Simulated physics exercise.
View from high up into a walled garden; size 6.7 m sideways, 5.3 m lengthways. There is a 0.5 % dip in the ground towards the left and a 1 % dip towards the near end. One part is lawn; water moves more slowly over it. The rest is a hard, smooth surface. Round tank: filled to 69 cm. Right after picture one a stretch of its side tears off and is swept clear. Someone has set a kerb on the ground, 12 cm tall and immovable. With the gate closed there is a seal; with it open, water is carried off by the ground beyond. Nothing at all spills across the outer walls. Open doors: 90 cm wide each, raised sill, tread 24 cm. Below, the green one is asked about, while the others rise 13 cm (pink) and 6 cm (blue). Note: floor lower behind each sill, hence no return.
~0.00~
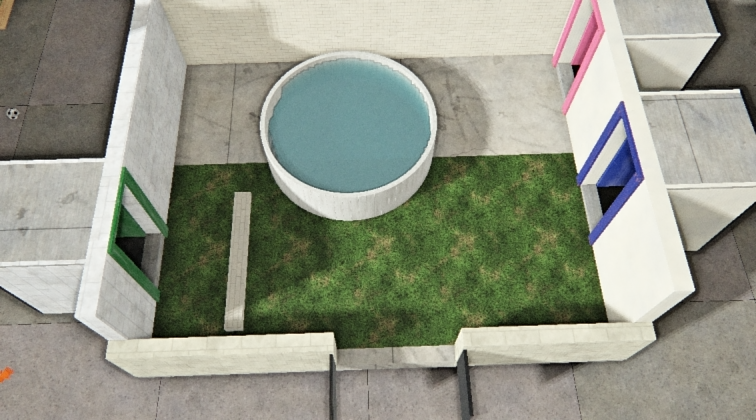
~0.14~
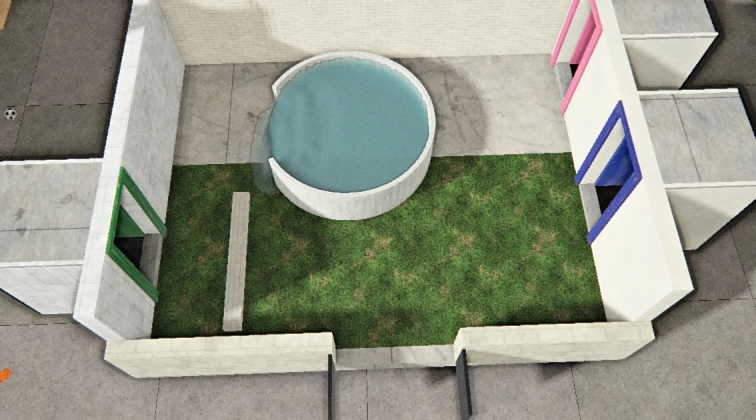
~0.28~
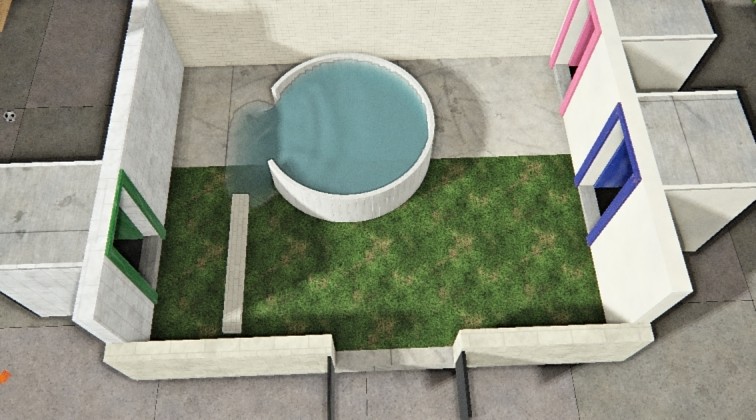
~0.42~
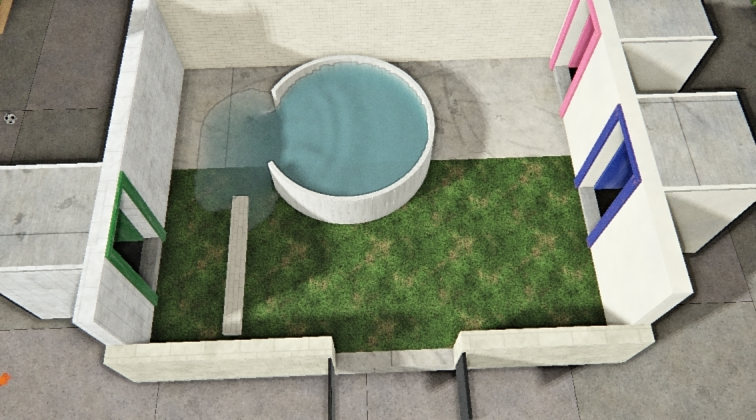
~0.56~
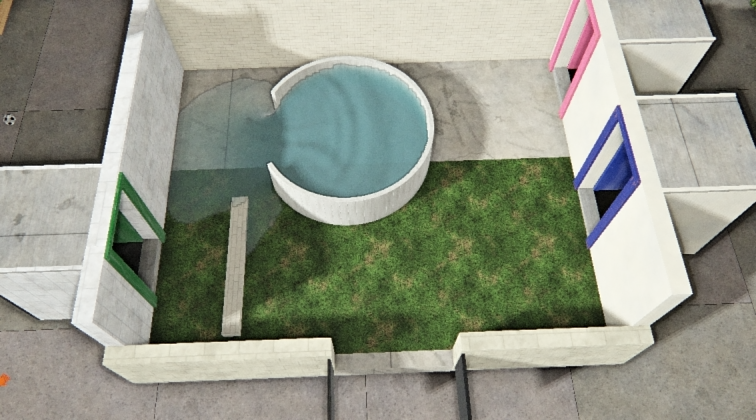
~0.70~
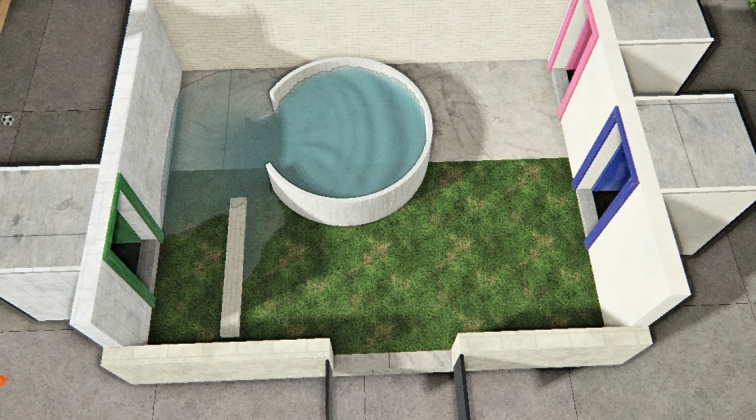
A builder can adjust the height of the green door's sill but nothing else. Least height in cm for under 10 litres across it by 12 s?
Roughly 24 cm.
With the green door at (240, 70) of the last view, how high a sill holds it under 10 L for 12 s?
It needs roughly 28 cm.
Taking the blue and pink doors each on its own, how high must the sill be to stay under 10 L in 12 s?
Roughly 6.0 cm for the blue door and roughly 14.5 cm for the pink door.
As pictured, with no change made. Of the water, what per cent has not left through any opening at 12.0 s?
Around 88 per cent of the water.
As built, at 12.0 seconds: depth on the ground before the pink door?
5.5 cm.
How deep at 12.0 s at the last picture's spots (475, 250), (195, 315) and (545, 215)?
Around 10 cm, 15 cm and 9 cm.
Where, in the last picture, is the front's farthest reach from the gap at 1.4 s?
Somewhere near the pixel (152, 313).
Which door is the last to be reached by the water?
Blue.
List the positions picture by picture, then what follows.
The first picture shows still water, 69 cm deep, in the round tank at (349, 122); the green door at (139, 237) is dry.
In the second picture, the front is at a hidden place, 0.3 m from the gap at (268, 139); 0.3 m2 of floor is wet, 69 cm left at the back.
In the third picture, the front is at (238, 114), 0.7 m from the gap at (268, 143); 1.2 m2 of floor is wet, 69 cm left at the back.
In the fourth picture, water pours out at (268, 147) and has run 1.2 m, to (199, 190); about 10 cm deep outside, 69 cm at the back.
In the fifth picture, the gap is at (268, 148), the front 1.7 m out at (169, 198); the back of the round tank holds 69 cm.
In the sixth picture, the front is at (163, 232), 1.9 m from the gap at (266, 148); 4.9 m2 of floor is wet, 66 cm left at the back; 0.6 m in a straight line remain to the green door at (134, 243).
After 1.4 s water covers 20 % of the floor, deepest (50 cm) near (183, 158); 11 cm at the green door, 0 litres in over its 17 cm sill.
After 3.0 s water covers 40 % of the floor, deepest (40 cm) near (146, 362); 16 cm at the green door, 2 litres in over its 17 cm sill.
After 12.0 s water covers 100 % of the floor, deepest (16 cm) near (146, 362); 15 cm at the green door, 73 litres in over its 17 cm sill.
At the green door as built, the water arrived by 1.0 s and peaked near 26 cm at 5.4 s.
With a sill of 19 cm, 45 litres would have come in within the 12 s; with 30 cm, 0 litres. So under 10 litres takes about 24 cm.
